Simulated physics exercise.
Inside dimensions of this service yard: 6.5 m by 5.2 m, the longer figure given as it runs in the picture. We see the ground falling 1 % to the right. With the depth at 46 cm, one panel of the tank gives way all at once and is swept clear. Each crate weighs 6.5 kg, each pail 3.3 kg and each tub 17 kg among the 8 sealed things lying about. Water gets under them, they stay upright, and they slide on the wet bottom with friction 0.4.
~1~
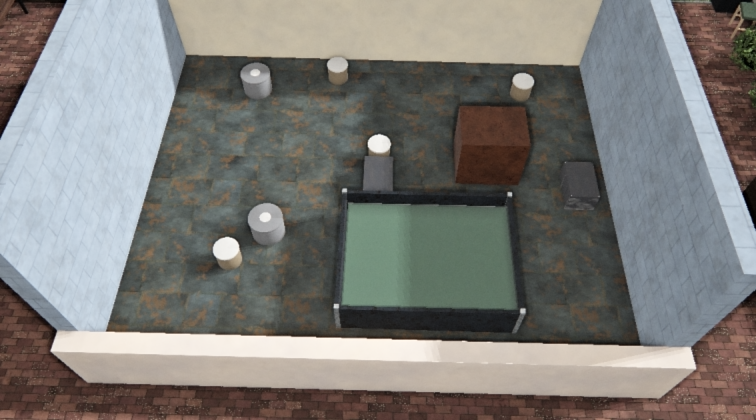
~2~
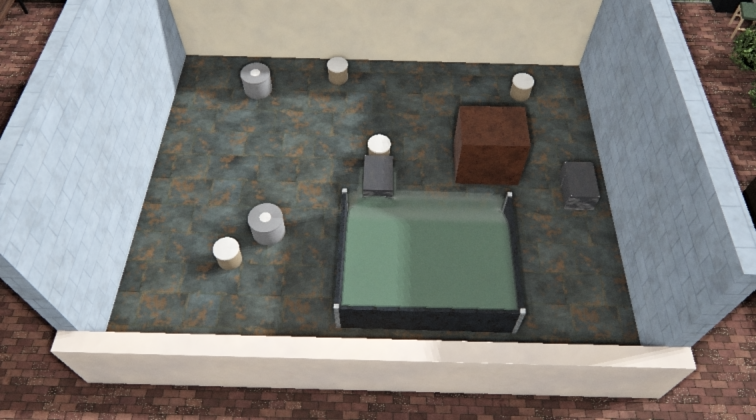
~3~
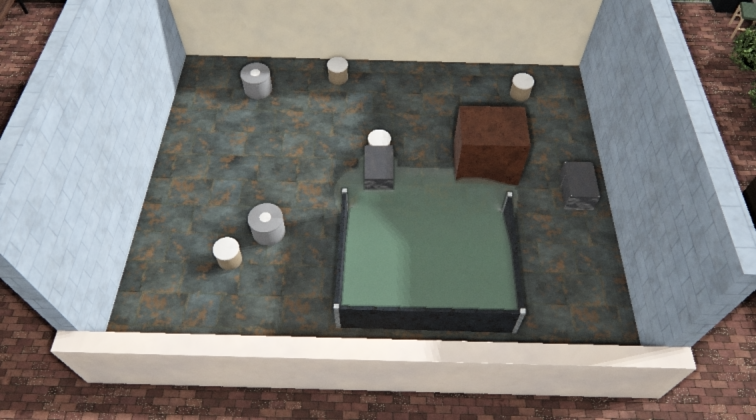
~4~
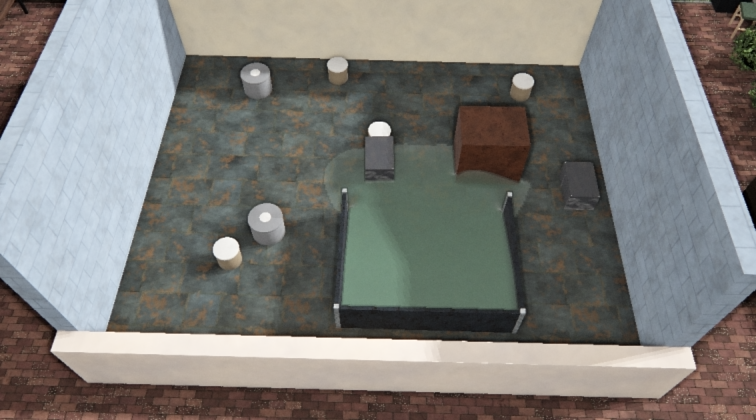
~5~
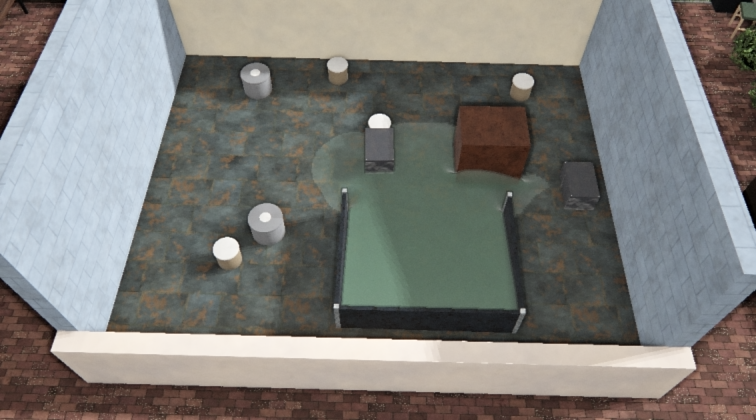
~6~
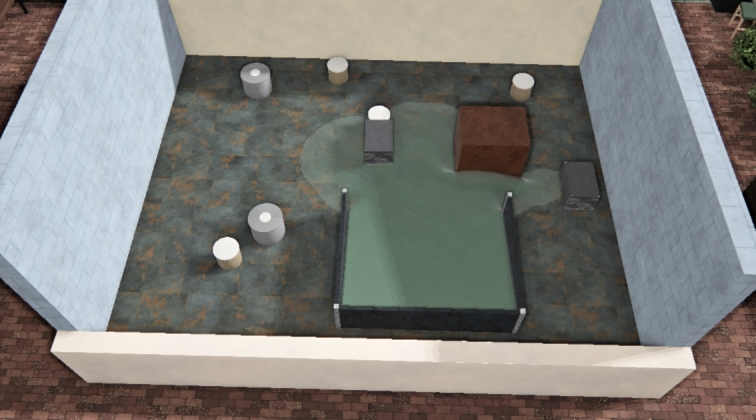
Green water spreads from the tank's opened far side, pushing a grey crate and pail back.
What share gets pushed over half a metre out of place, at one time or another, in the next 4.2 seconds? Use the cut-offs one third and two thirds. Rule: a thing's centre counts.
Two thirds or more.
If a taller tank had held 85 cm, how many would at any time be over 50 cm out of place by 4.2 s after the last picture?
With that change, 7 of them.
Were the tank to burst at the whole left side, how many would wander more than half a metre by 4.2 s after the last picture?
Count: 4.
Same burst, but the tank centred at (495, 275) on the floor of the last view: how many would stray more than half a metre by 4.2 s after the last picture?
Then 5 of them would.
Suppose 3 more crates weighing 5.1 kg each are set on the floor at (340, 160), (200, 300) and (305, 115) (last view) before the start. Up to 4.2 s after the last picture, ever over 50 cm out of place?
Order as given: Goes farther, stays inside it, goes farther.
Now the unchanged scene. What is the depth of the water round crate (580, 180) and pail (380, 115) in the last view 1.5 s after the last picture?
I'd put it at 10 cm and 19 cm respectively.
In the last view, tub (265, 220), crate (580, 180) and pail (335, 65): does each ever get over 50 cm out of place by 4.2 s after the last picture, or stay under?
Result, in order: Undershooting / overshooting / overshooting.
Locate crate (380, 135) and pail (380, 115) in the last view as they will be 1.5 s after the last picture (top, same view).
Approx. (322, 59); approx. (351, 45).
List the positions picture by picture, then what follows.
The first picture shows a crate at (378, 173) rests on the ground; a pail at (379, 143) rests on the ground; 3.2 m2 under water; 0 of 8 have shifted.
The second picture shows a crate at (378, 172), on the bottom; a pail at (379, 143) rests on the ground; 4.1 m2 under water; 0 of 8 have shifted.
The third picture shows a crate at (379, 162) rests on the ground, 19 cm from its start; a pail at (379, 138) rests on the ground, 10 cm from its start; water covers 5.0 m2; 2 of 8 have shifted.
The fourth picture shows a crate at (379, 153), on the bottom, 34 cm from its start; a pail at (379, 130) rests on the ground, 25 cm from its start; water covers 6.0 m2; 2 of 8 have shifted.
The fifth picture shows a crate at (379, 144) rests on the ground, 49 cm from its start; a pail at (379, 122) rests on the ground, 40 cm from its start; water covers 6.9 m2; 2 of 8 have shifted.
The sixth picture shows a crate at (379, 135) rests on the ground, 66 cm from its start; a pail at (379, 114), on the bottom, 57 cm from its start; 8.1 m2 under water; 2 of 8 have shifted.
Then, 0.4 s after the last picture 2 of 8 are over 50 cm from their spots; 1 afloat.
Then, 1.5 s after the last picture 3 of 8 are over 50 cm from their spots; 4 afloat.
Then, 2.8 s after the last picture 4 of 8 are over 50 cm from their spots; 4 afloat.
Then, 4.2 s after the last picture 6 of 8 are over 50 cm from their spots, and 6 have been at some point; 5 afloat.
